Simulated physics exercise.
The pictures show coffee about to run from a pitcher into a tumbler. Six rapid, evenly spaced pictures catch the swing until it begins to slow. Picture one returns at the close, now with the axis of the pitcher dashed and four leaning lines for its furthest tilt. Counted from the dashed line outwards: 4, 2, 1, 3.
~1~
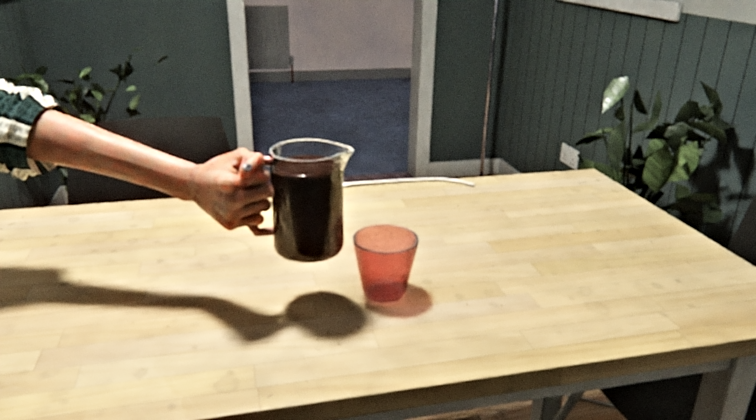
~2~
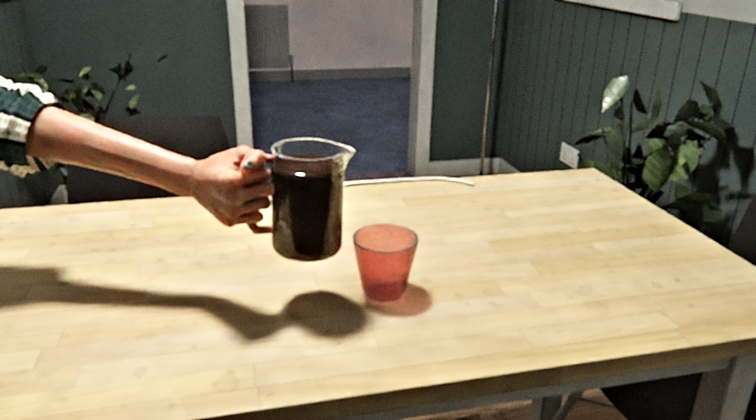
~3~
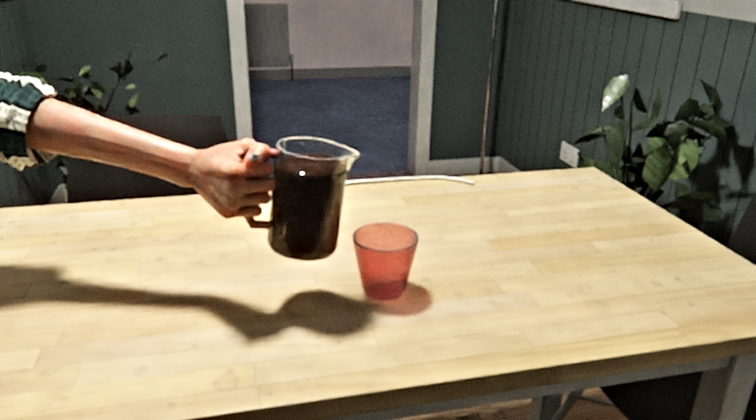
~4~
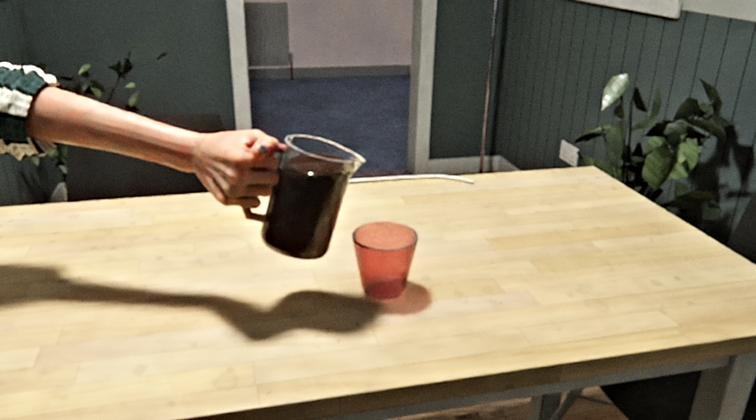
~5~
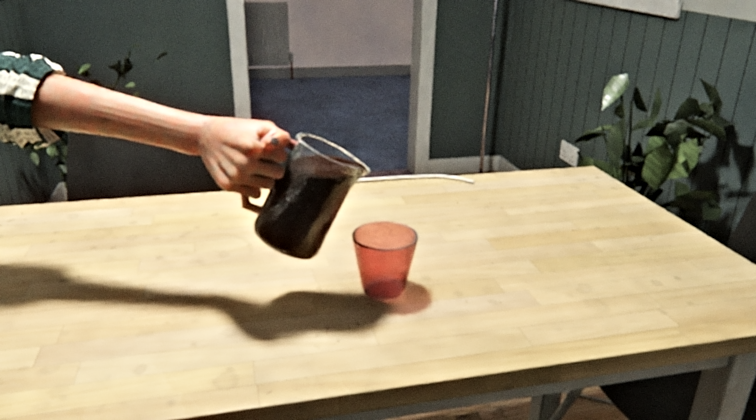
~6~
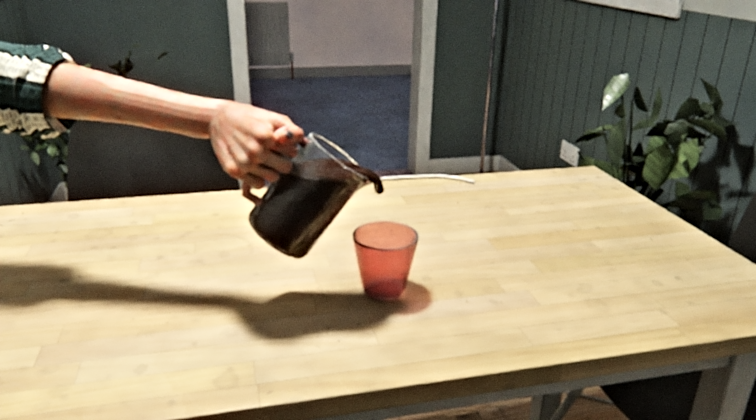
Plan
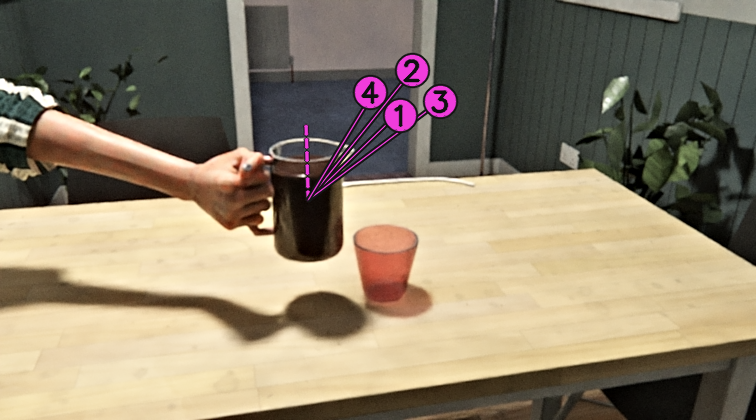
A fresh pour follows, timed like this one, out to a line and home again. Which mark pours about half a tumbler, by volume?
3.
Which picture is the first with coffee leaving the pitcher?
Picture 6.
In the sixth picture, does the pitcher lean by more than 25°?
Yes, it does.
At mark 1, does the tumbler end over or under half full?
Under.
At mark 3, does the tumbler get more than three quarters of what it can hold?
No.
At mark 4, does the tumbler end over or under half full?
Under half.
On the marked copy, 1 at (385, 125); 2 at (401, 83); 3 at (426, 111); 4 at (363, 108).
With 1, the tumbler ends with about 32 % of what it can hold.
With 2, the tumbler ends with about 20 % of what it can hold.
With 3, the tumbler ends with about 46 % of what it can hold.
With 4, the tumbler ends with about 10 % of what it can hold.
